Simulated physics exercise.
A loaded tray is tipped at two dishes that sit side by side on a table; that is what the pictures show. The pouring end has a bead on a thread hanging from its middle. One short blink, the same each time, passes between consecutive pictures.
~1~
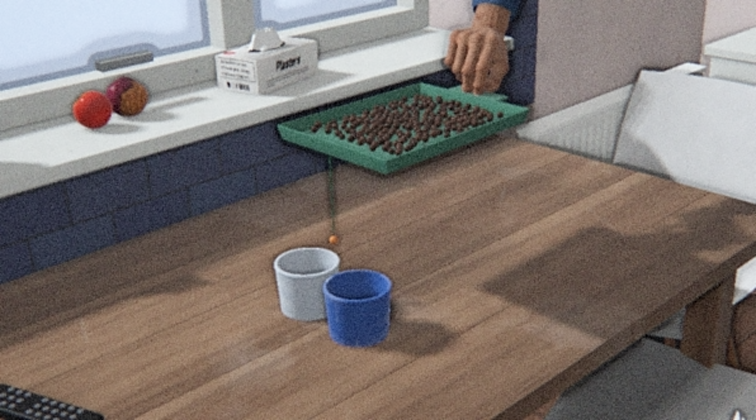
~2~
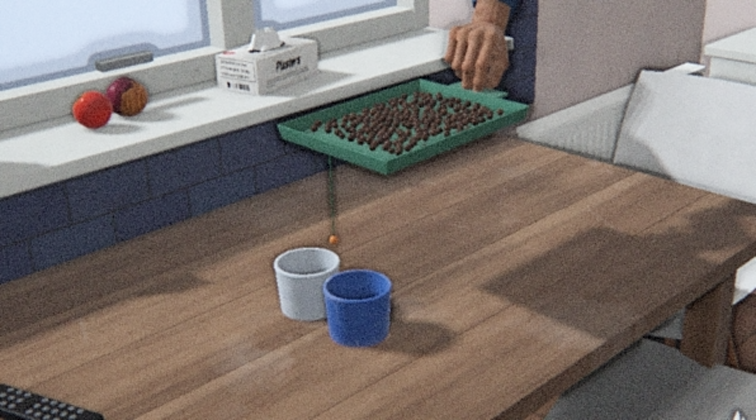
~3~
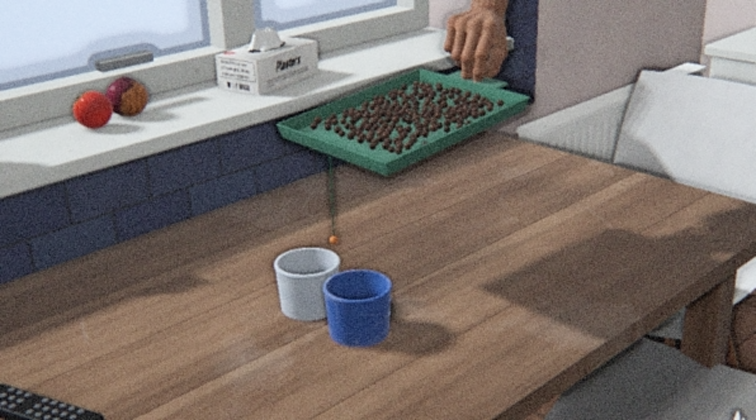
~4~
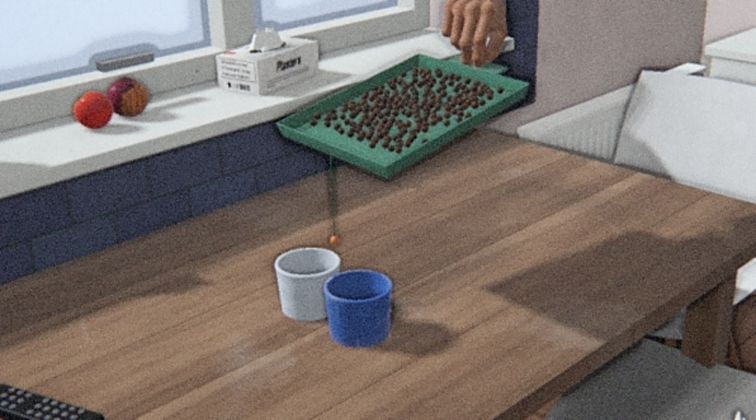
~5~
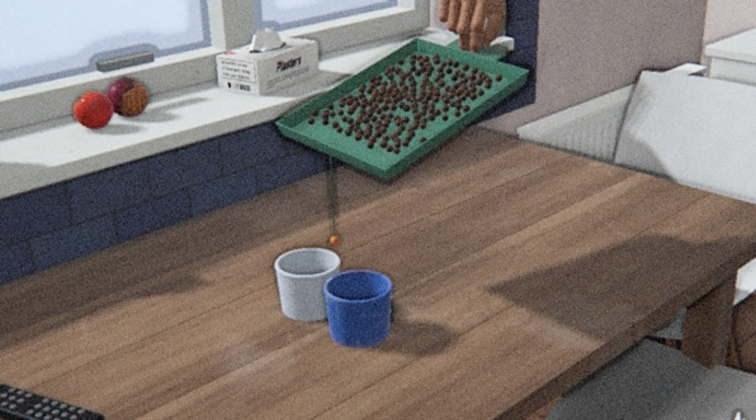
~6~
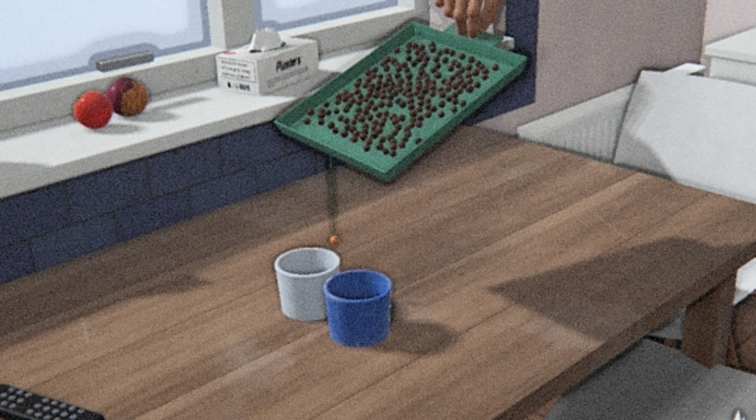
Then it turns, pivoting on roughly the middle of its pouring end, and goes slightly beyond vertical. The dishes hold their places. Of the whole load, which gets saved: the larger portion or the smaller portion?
The larger portion.
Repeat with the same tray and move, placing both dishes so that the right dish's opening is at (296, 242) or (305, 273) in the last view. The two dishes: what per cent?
First some 0, then 20 per cent.
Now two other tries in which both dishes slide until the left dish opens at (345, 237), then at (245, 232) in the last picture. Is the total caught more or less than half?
For the two places in order: A minority share, a minority share.
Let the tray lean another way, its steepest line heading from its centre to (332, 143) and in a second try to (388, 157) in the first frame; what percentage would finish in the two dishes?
10 and 40 per cent, in that order.
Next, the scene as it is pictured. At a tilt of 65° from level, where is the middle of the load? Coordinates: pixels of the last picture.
Close to (360, 167).
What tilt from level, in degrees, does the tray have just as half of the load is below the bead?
Roughly 90 degrees at that moment.
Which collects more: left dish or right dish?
Result: More in the right side.
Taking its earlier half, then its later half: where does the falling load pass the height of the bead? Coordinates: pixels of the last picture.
Roughly at (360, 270) first, and then at (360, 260).
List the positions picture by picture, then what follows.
The first picture shows corners of the pouring end near (282, 125) and (386, 159), level; middle of the load near (412, 122), chocolate balls; left dish near (284, 290); right dish near (334, 316); bead on its thread near (334, 240).
The second picture shows corners of the pouring end near (282, 125) and (386, 159), level; middle of the load near (412, 120).
The third picture shows corners of the pouring end near (282, 124) and (386, 161), tipped barely, lowest at the right corner; middle of the load near (412, 114).
The fourth picture shows corners of the pouring end near (281, 123) and (386, 164), tipped a little, lowest at the right corner; middle of the load near (411, 106).
The fifth picture shows corners of the pouring end near (280, 122) and (385, 167), tipped clearly, lowest at the right corner; middle of the load near (409, 99).
The sixth picture shows corners of the pouring end near (279, 121) and (385, 169), tipped clearly, lowest at the right corner; middle of the load near (405, 93), the whole lot on the move; left dish near (285, 291); right dish near (335, 316).
Shortly afterwards, tray tipped steeply; near two thirds on the tray; a little in the right dish; only a few in the left dish; only a few outside both; near a quarter in the air.
Next, tray tipped past a quarter turn; only a few on the tray; near half in the right dish; a little in the left dish; near a quarter outside both; near a quarter in the air.
Some moments later, tray tipped past a quarter turn; near half in the right dish; a little in the left dish; near a third outside both.
In the end, tray tipped past a quarter turn; near half in the right dish; a little in the left dish; near a third outside both.
